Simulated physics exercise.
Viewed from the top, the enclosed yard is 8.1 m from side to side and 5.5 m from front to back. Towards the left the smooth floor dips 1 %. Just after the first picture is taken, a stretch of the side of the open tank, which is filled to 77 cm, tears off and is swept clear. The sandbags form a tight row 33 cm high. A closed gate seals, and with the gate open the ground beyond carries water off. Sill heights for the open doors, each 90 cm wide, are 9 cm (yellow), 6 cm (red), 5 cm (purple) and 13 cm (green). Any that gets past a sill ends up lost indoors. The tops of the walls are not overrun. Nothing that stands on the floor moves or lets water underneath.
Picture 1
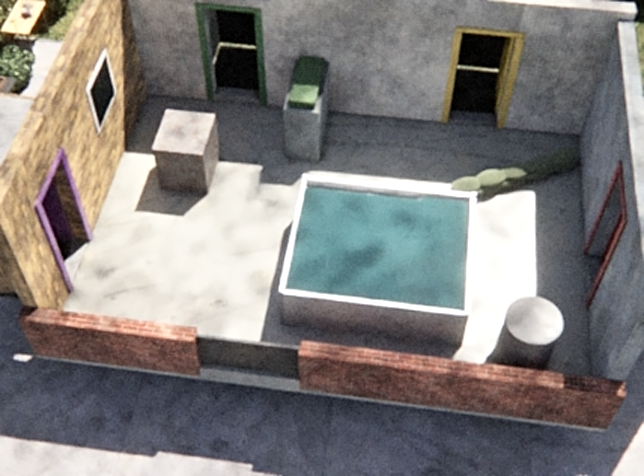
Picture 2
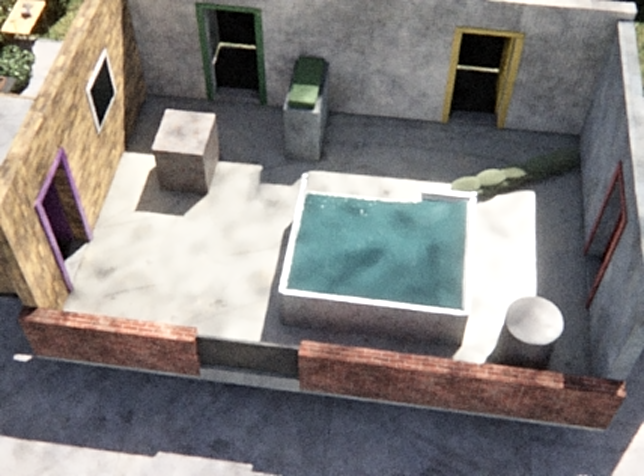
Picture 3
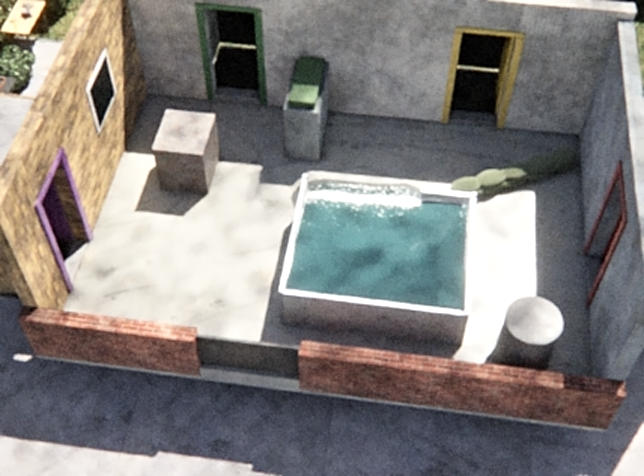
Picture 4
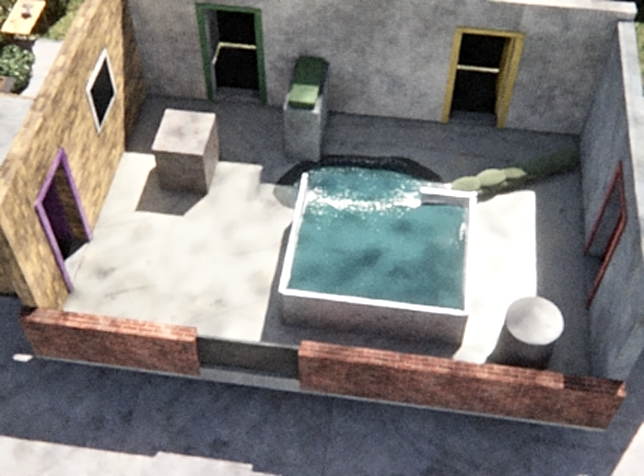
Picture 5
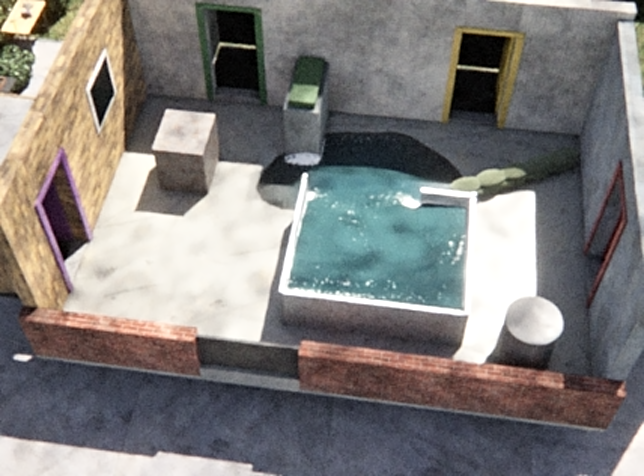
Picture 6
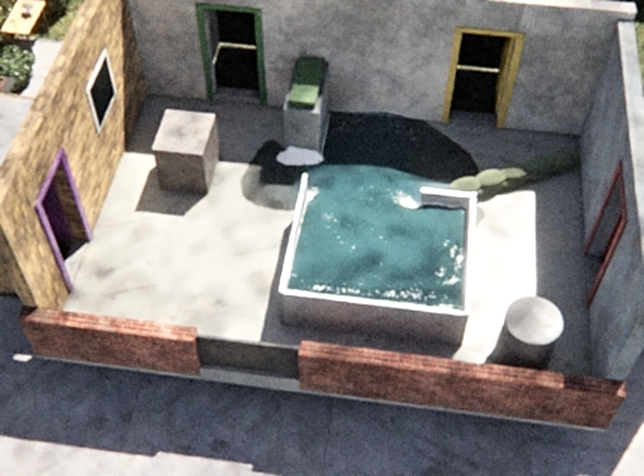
Water in the raised open tank churned white along its far side, then poured out over the yard floor behind it, spreading in a dark, widening patch toward the back wall and around the green-topped block.
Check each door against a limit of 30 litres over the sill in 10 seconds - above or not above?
Check: Yellow door above; red door not above; purple door above; green door not above.
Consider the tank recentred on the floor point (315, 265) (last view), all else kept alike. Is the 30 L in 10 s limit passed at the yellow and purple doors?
Checking the limit: The yellow door is beyond it and the purple door is beyond it.
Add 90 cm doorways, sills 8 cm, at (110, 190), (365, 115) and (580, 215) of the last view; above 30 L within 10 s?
The first one doesn't reach it, the second one exceeds it, and the third one doesn't reach it.
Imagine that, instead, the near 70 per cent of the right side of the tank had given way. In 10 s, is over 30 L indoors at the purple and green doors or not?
Against the limit, the purple door exceeds it and the green door stays within it.
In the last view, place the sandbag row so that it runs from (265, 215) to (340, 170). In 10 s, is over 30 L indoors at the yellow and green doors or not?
At the yellow door the limit is exceeded, and at the green door it is not reached.
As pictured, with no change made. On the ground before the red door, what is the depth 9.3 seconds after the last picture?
Reading: Close to 6.0 cm.
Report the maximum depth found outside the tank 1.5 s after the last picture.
I'd put it at close to 55 cm.
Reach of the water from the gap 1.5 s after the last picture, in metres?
5.0 m.
Then, 0.7 s after the last picture water covers 25 % of the floor and is deepest (71 cm) near (335, 113); yellow door 20 cm at the sill, 7 L in, red door not reached, purple door not reached, green door 0 cm at the sill, 0 L in.
Then, 1.5 s after the last picture water covers 35 % of the floor and is deepest (55 cm) near (343, 120); yellow door 22 cm at the sill, 47 L in, red door not reached, purple door not reached, green door 7 cm at the sill, 0 L in.
Then, 2.8 s after the last picture water covers 60 % of the floor and is deepest (56 cm) near (571, 142); yellow door 16 cm at the sill, 103 L in, red door 2 cm at the sill, 0 L in, purple door not reached, green door 9 cm at the sill, 0 L in.
Then, 5.3 s after the last picture water covers 90 % of the floor and is deepest (36 cm) near (327, 154); yellow door 23 cm at the sill, 371 L in, red door 2 cm at the sill, 0 L in, purple door 5 cm at the sill, 2 L in, green door 12 cm at the sill, 1 L in.
Then, 9.3 s after the last picture water covers 95 % of the floor and is deepest (19 cm) near (380, 214); yellow door 10 cm at the sill, 462 L in, red door 6 cm at the sill, 0 L in, purple door 12 cm at the sill, 80 L in, green door 10 cm at the sill, 1 L in.
